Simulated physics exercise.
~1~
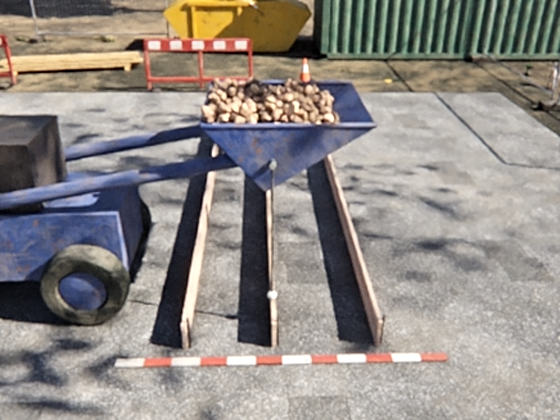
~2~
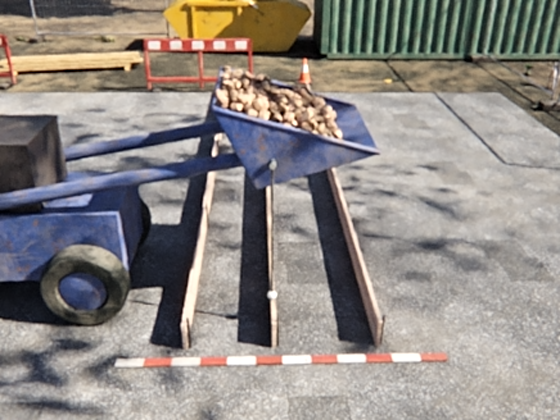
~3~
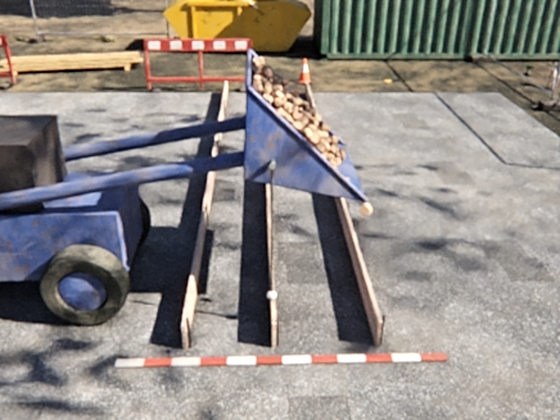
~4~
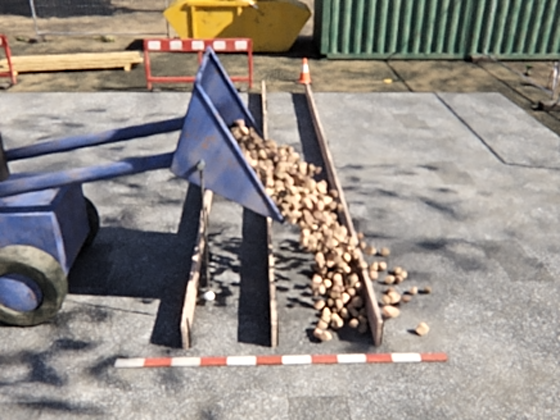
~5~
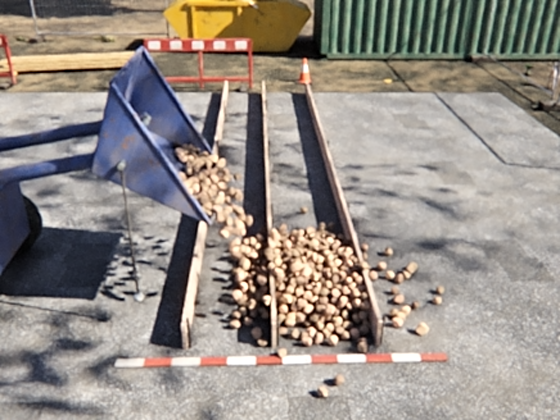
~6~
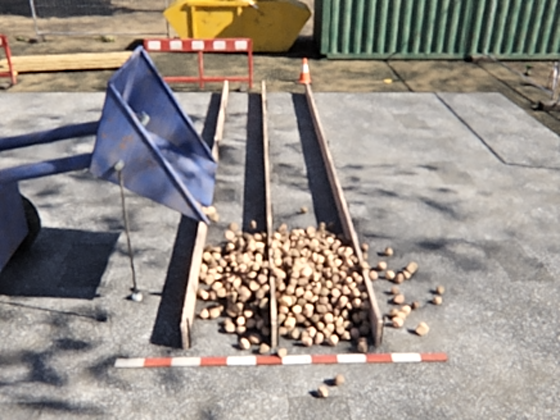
A blue loader tipped its raised bucket of brownish stones to the right, then backed away to the left as they poured out, leaving a pile spread between the wooden boards, more in the far bay than the near one, with a few strays beyond.
